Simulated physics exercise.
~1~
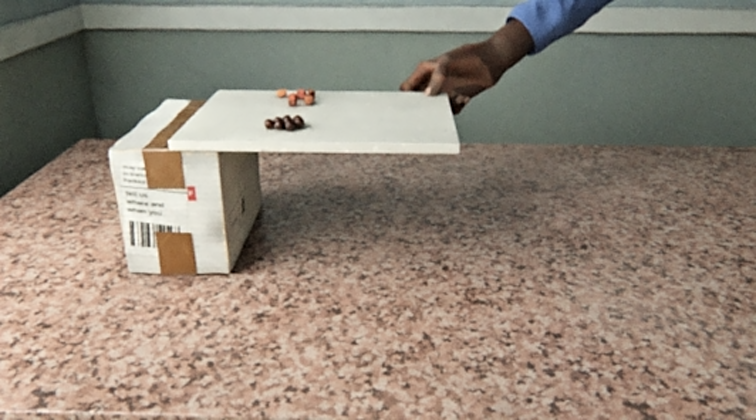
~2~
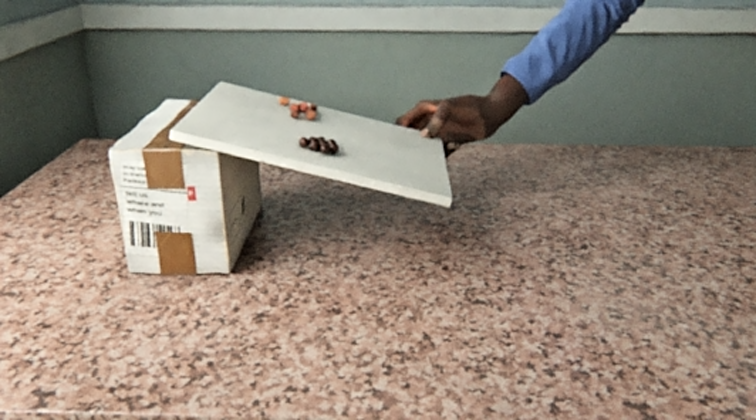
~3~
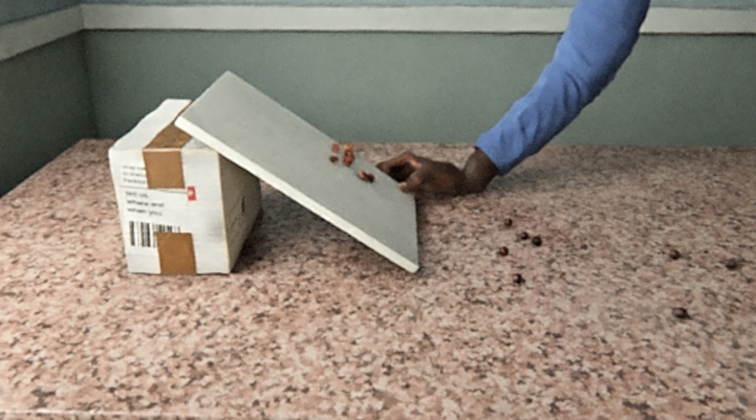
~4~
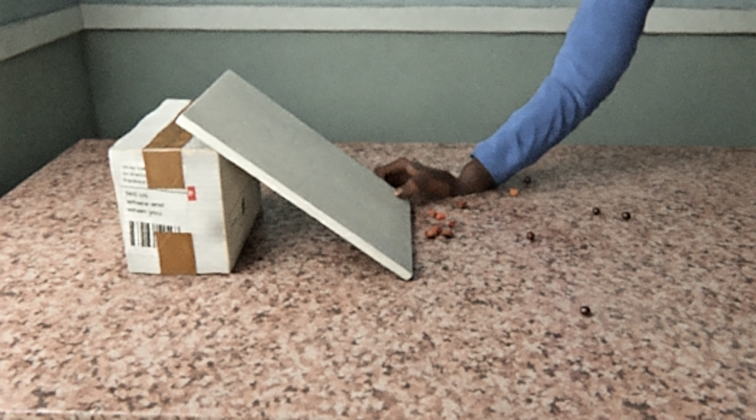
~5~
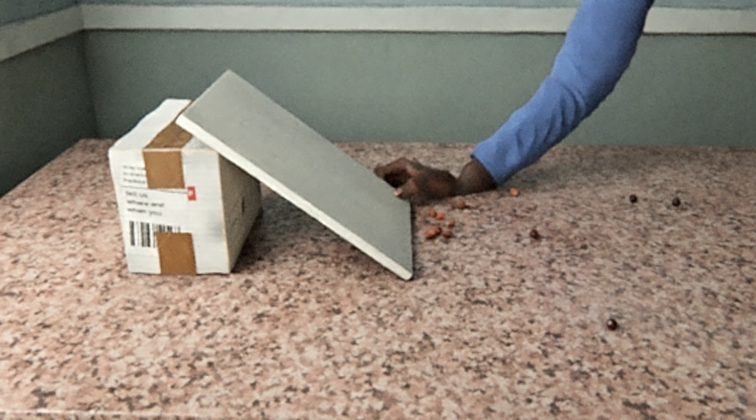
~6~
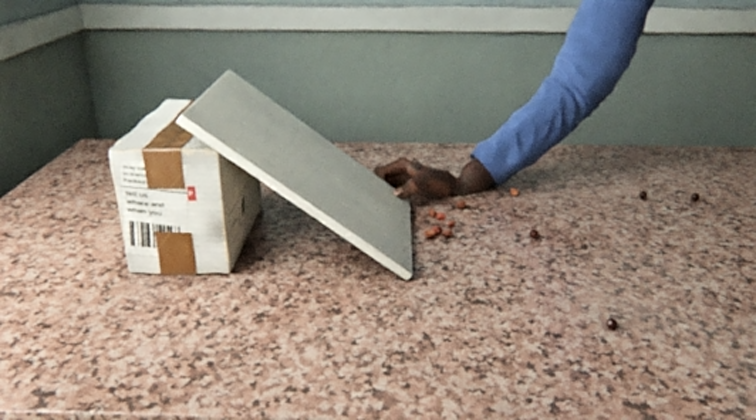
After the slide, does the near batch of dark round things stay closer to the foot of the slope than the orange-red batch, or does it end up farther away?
The near batch of dark round things ends up farther away. They scatter off to the right, while the orange-red bits stop mostly close to the foot of the board.
